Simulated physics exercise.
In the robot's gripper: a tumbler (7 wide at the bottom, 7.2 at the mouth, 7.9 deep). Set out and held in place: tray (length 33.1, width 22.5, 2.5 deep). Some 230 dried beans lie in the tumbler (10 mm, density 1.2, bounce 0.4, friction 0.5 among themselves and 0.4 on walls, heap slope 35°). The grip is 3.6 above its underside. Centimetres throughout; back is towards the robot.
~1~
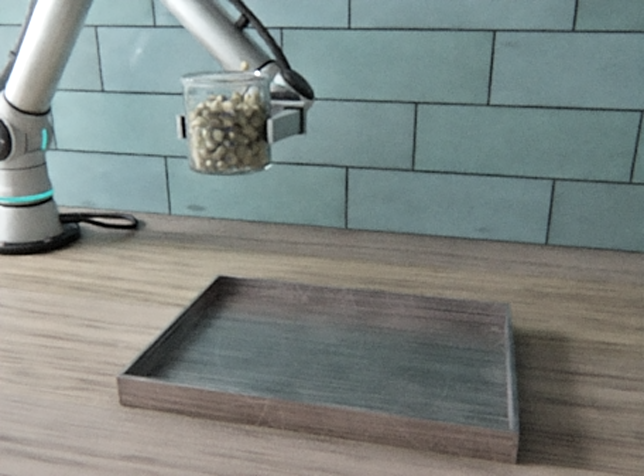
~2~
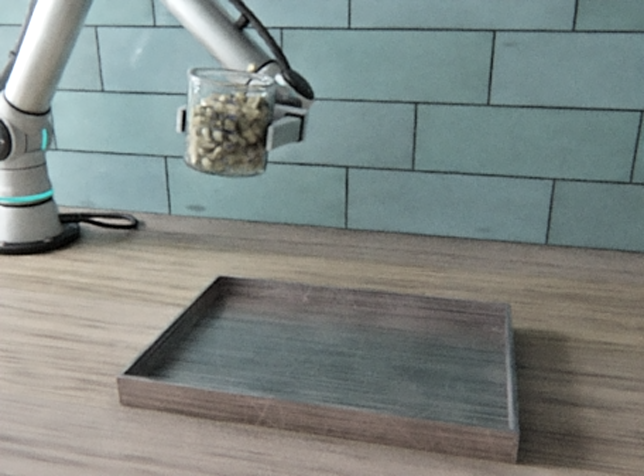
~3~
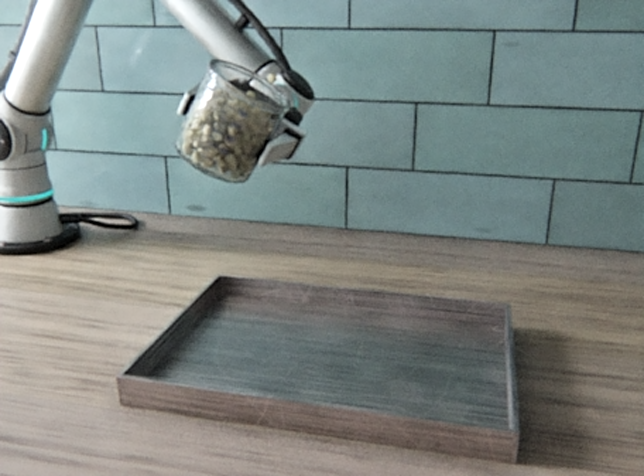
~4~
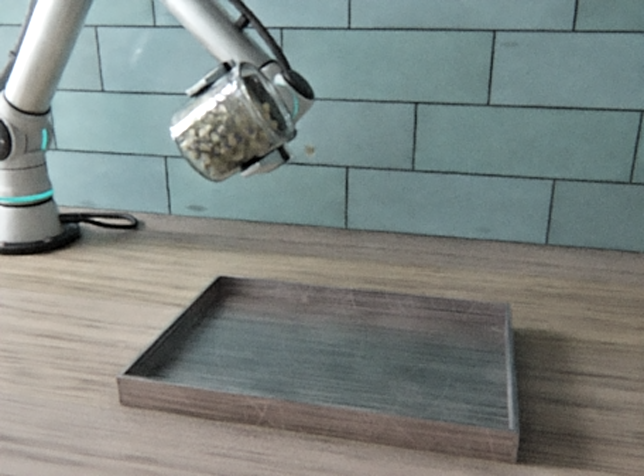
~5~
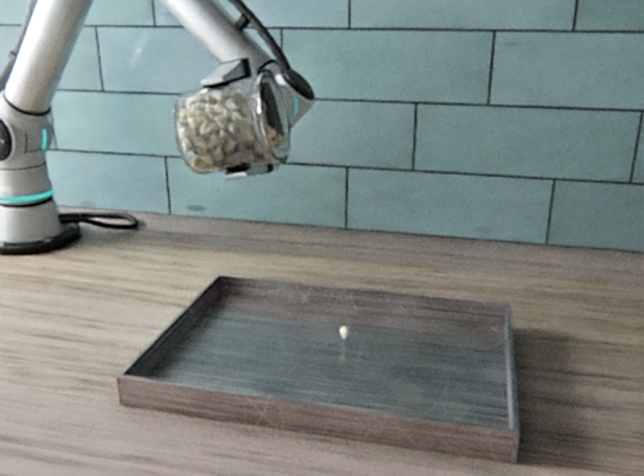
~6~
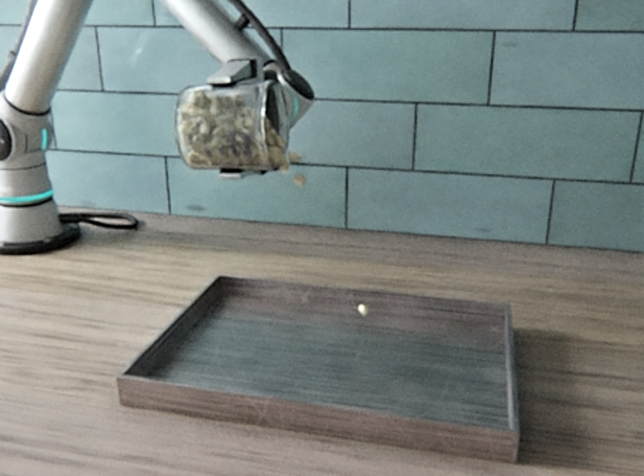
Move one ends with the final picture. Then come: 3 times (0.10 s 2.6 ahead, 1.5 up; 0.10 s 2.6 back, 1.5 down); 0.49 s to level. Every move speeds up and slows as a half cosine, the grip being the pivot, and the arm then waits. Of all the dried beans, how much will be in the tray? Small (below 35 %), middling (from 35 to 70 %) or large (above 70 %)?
A large share, above 70 %, ends in the tray.
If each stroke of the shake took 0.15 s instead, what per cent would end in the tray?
It would be near 55 per cent.
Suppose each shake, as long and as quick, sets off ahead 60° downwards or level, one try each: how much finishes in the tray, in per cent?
About 25 and 75 per cent.
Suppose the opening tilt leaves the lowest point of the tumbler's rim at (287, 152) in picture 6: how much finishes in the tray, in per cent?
Some 65 per cent.
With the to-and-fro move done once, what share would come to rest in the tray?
It would be near 60 per cent.
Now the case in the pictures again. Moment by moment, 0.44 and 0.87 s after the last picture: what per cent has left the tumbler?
In turn: 75, 85.
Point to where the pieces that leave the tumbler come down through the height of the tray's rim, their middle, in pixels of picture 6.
Around (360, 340).
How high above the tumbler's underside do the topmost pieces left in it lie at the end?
Some 3.5 cm.
Then, 0.44 s on, tilted 86° forward, highest piece 22 above the table; 127 in the tray, 61 in the tumbler, 42 in flight or on a rim.
Then, 0.87 s on, tilted 36° forward, highest piece 24 above the table; 193 in the tray, 37 in the tumbler.
Then, 1.29 s on, level, highest piece 23 above the table; 193 in the tray, 37 in the tumbler.
Then, 2.34 s on, level, highest piece 23 above the table; 193 in the tray, 37 in the tumbler.
In the end, 193 in the tray, 37 in the tumbler. That is 84 % in the tray.
